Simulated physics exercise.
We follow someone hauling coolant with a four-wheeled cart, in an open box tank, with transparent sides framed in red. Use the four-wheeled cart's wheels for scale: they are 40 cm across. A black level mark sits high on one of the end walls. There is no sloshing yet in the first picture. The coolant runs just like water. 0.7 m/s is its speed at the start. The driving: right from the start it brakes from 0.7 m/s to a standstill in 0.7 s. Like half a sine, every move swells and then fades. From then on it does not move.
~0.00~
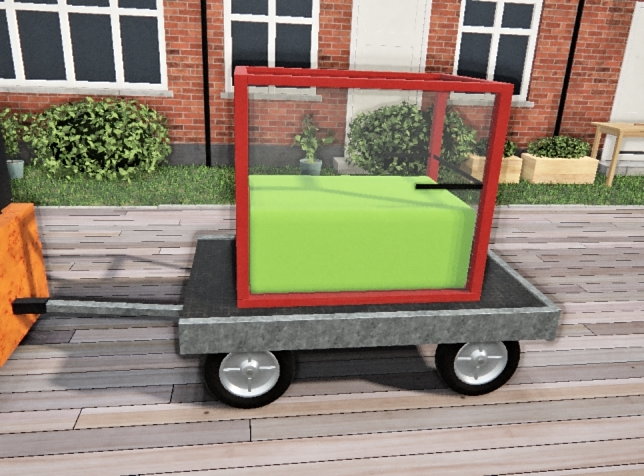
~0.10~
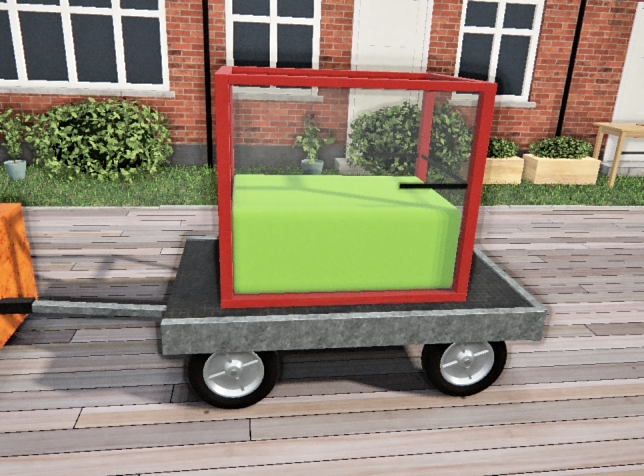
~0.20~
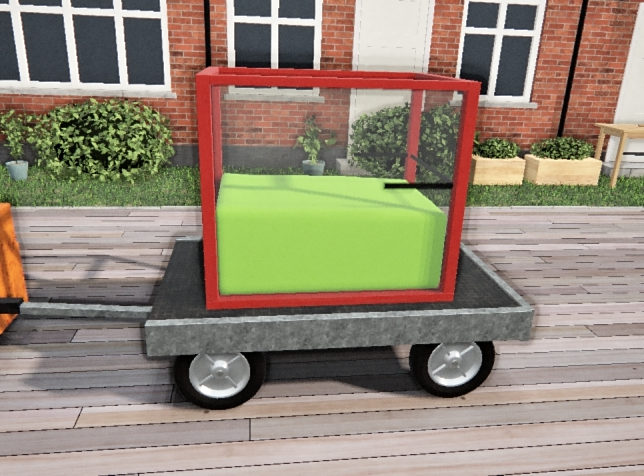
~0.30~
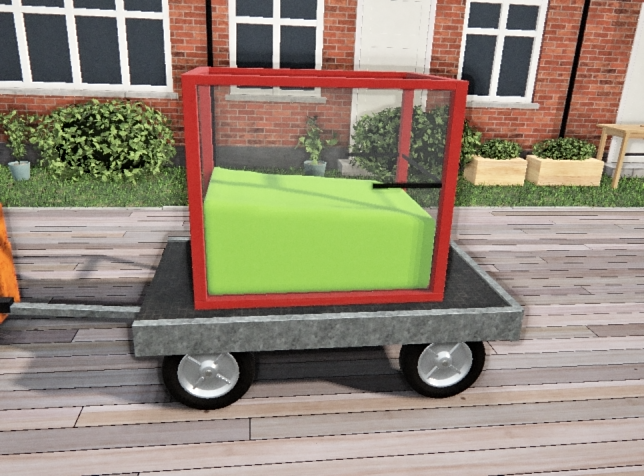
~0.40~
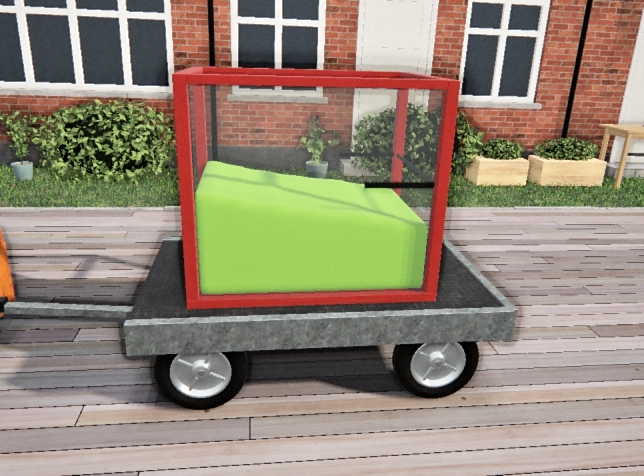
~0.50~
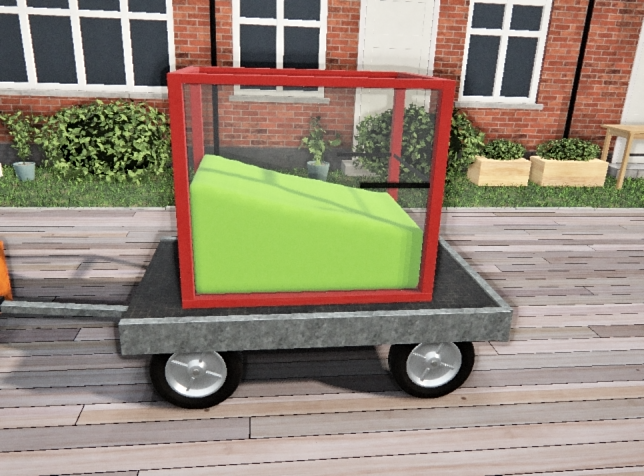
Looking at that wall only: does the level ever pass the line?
It clears it.
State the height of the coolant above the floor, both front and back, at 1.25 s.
The front reads 30 cm and the back reads 52 cm.
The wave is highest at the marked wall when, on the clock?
At about 1.2 s.
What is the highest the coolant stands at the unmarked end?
Max height: Roughly 55 centimetres.
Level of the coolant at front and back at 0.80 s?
Approx. 44 cm front, approx. 30 cm back.
Then, 0.80 s in, it stands 31 cm high behind and 44 cm in front; all of it is still inside.
Then, 1.25 s in, it stands 52 cm high behind and 30 cm in front; all of it is still inside.
Then, 1.70 s in, it stands 32 cm high behind and 44 cm in front; all of it is still inside.
Then, 3.68 s in, the waves are smaller; the highest at the back wall was 53 cm, at 1.25 s, against a line at 49 cm.
